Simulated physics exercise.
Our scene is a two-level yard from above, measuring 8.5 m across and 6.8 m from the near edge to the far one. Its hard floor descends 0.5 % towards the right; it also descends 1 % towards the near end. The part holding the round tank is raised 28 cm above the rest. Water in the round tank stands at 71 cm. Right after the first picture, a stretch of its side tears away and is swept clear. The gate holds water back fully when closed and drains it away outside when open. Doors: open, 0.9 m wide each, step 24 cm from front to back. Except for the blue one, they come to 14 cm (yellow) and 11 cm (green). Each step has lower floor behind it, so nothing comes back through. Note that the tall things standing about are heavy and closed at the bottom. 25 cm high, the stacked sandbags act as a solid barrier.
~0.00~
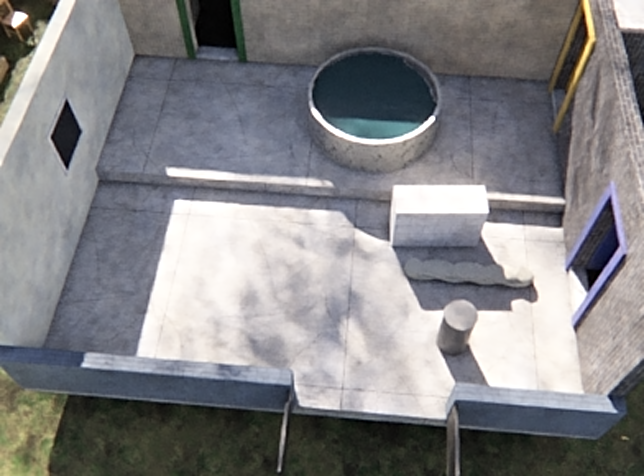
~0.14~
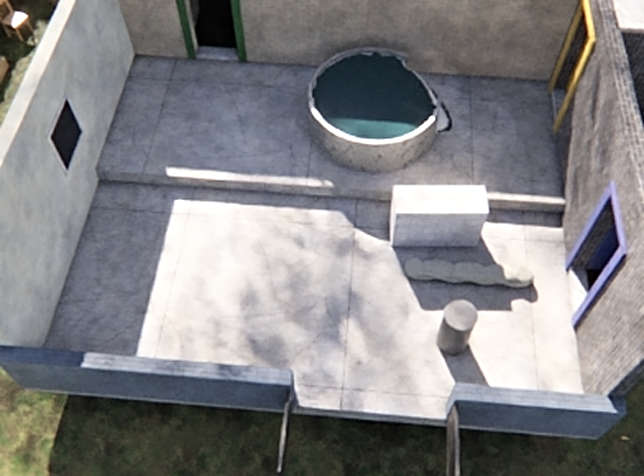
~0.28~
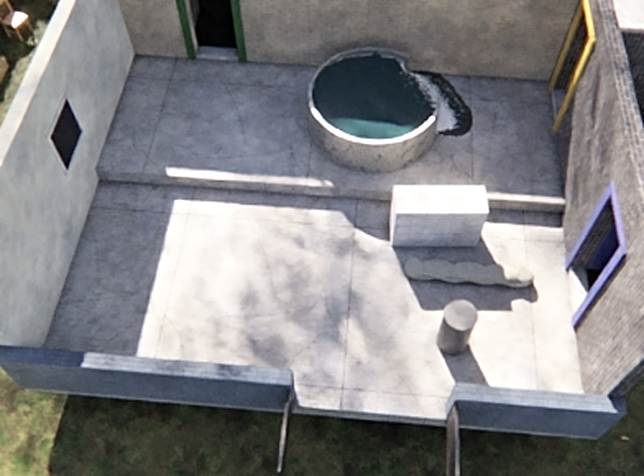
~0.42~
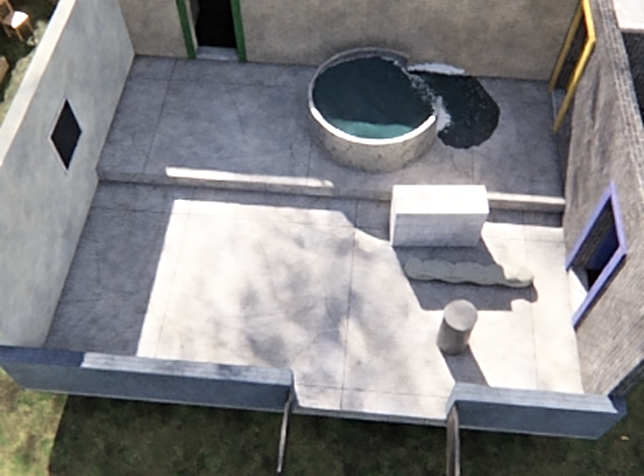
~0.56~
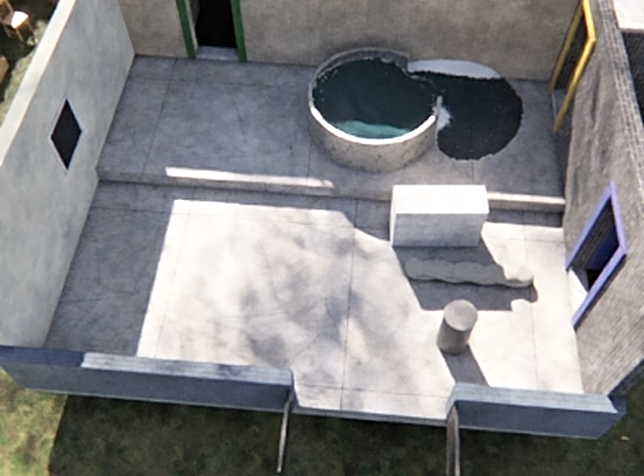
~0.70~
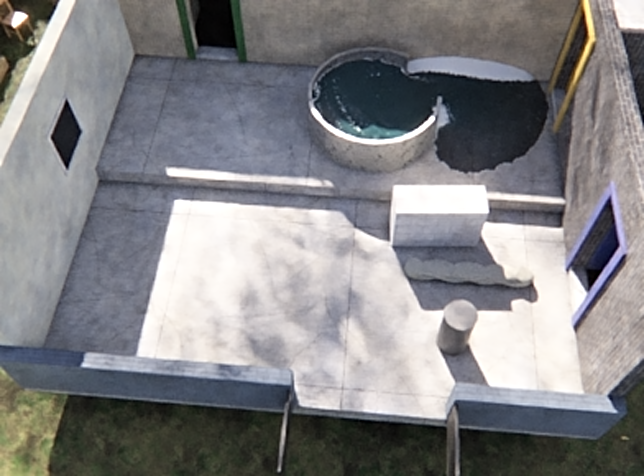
To begin with, still water fills a round tank on the raised back level of a walled yard, near a pale block and a short cylinder. Then the tank's right side breaks open and water pours out, spreading in a widening dark pool across the upper floor toward the yellow-framed opening.
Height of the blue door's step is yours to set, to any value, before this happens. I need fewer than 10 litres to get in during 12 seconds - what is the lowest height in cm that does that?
I would say 15 cm is just enough.
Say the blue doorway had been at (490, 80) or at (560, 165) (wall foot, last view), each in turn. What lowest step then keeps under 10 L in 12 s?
First place around 26 cm, second around 15 cm.
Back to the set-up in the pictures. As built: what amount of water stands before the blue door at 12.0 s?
About 8.0 cm.
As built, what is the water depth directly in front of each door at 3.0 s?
Blue door: 7 cm; yellow door: 36 cm; green door: 1 cm.
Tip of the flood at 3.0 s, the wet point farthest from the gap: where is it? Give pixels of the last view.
At about (576, 349).
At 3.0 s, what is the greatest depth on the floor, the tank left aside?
Up to some 36 centimetres, I'd say.
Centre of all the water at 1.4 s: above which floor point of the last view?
The balance point sits at roughly (411, 116).
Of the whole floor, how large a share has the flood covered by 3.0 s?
25 %.
After 1.4 s water covers 10 % of the floor, deepest (59 cm) near (540, 84); it has not reached the blue door.
After 3.0 s water covers 25 % of the floor, deepest (36 cm) near (553, 118); 7 cm at the blue door, 0 litres in over its 19 cm step.
After 12.0 s water covers 70 % of the floor, deepest (12 cm) near (584, 415); 8 cm at the blue door, 3 litres in over its 19 cm step.
At the blue door as built, the water arrived by 2.6 s and peaked near 18 cm at 5.8 s.
Run again over the same 12 s with other heights there, 23 litres in over 12.5 cm, 6 litres over 17 cm. The limit of 10 litres is kept from about 15 cm up.
